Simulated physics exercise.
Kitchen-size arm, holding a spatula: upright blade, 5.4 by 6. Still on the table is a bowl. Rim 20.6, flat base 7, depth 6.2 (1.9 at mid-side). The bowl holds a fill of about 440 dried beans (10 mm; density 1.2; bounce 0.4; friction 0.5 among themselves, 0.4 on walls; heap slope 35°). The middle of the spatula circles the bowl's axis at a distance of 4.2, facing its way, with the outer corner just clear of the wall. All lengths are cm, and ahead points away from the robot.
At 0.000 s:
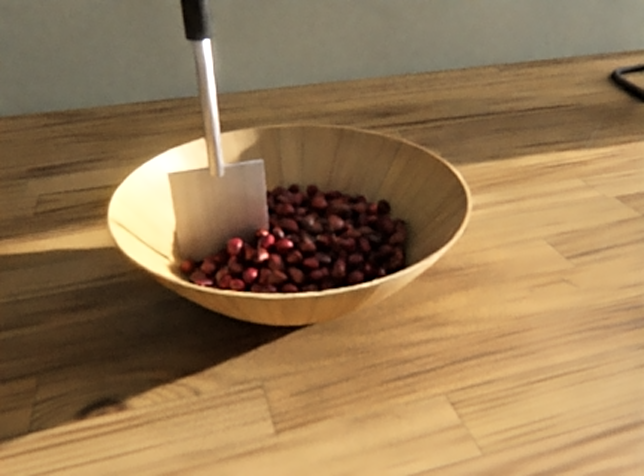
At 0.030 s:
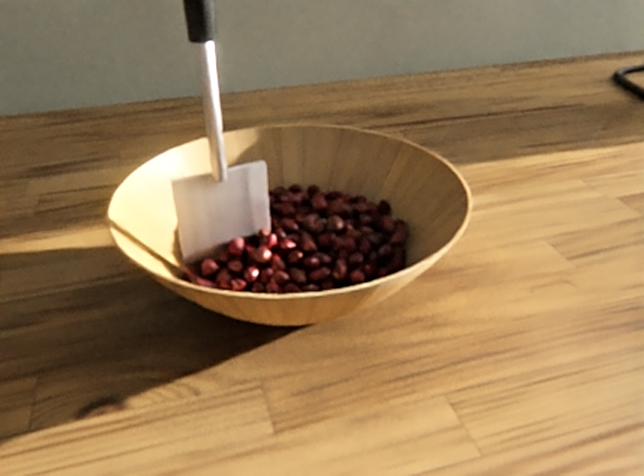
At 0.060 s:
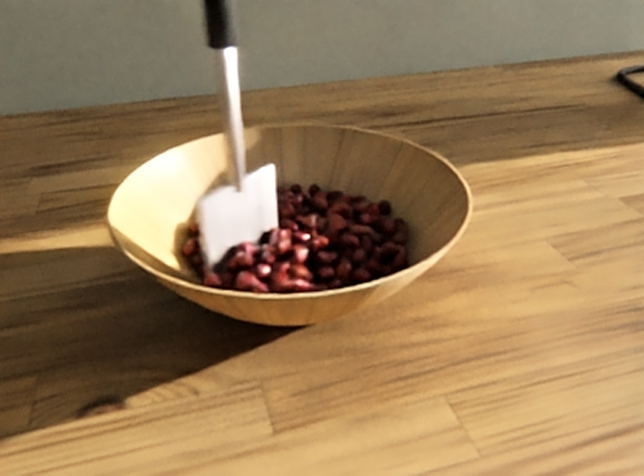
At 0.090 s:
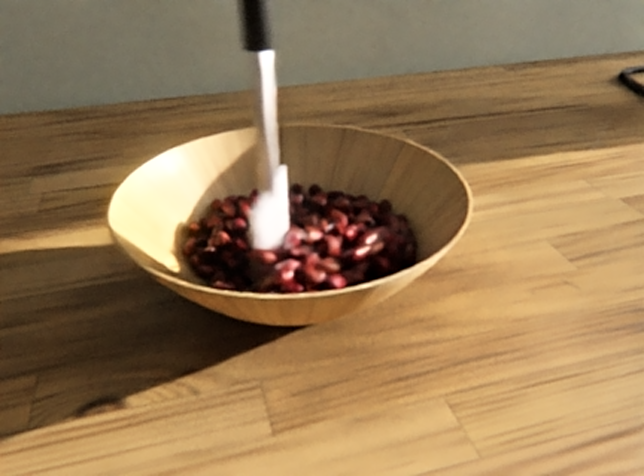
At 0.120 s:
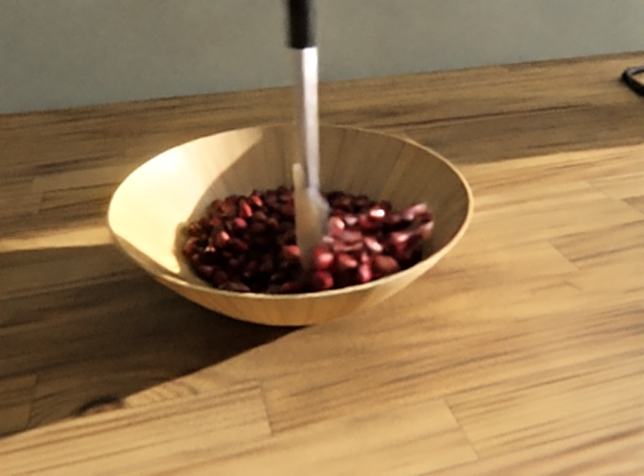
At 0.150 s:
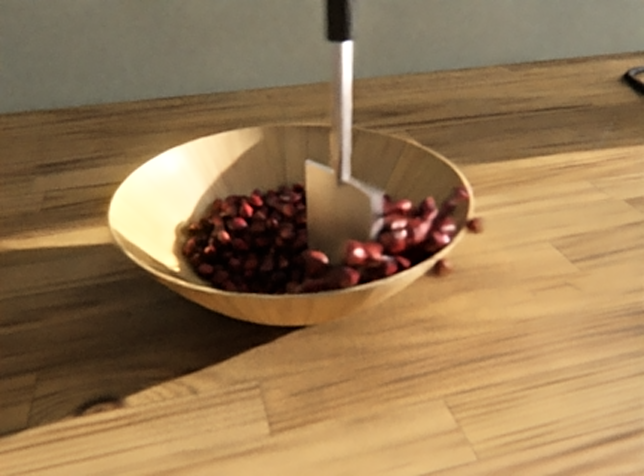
The video shows a spatula with a black handle sweeping from left to right through dark red beans in a wooden bowl on a wooden table, turning as it pushes them up the right side, with a few passing over the rim.
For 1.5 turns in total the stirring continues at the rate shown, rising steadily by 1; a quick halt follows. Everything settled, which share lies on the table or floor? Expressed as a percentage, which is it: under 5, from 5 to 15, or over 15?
The percentage is over 15.
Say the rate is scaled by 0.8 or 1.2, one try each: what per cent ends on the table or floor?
10 % and 30 %.
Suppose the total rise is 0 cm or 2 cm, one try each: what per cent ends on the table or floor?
Estimates: 30 % then 15 %.
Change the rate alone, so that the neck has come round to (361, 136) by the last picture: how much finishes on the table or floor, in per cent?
Around 35 in a hundred.
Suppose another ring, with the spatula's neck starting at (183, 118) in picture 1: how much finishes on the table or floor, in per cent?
Close to 0 in a hundred.
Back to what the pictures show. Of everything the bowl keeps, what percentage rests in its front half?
Roughly 55 per cent.
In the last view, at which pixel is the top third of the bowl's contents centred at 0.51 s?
Near (276, 265).
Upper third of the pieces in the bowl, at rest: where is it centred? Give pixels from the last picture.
The centre is near pixel (309, 237).
After 0.33 s, 279° round, highest piece 10 above the table; 393 in the bowl, 23 on the table or floor, 24 in flight or on the tool.
After 0.51 s, 81° round, highest piece 8 above the table; 357 in the bowl, 72 on the table or floor, 11 in flight or on the tool.
After 0.80 s, 180° round, highest piece 5 above the table; 349 in the bowl, 91 on the table or floor.
After 1.50 s, 180° round, highest piece 5 above the table; 349 in the bowl, 91 on the table or floor.
In the end, 349 in the bowl, 91 on the table or floor. That is 21 % on the table or floor.
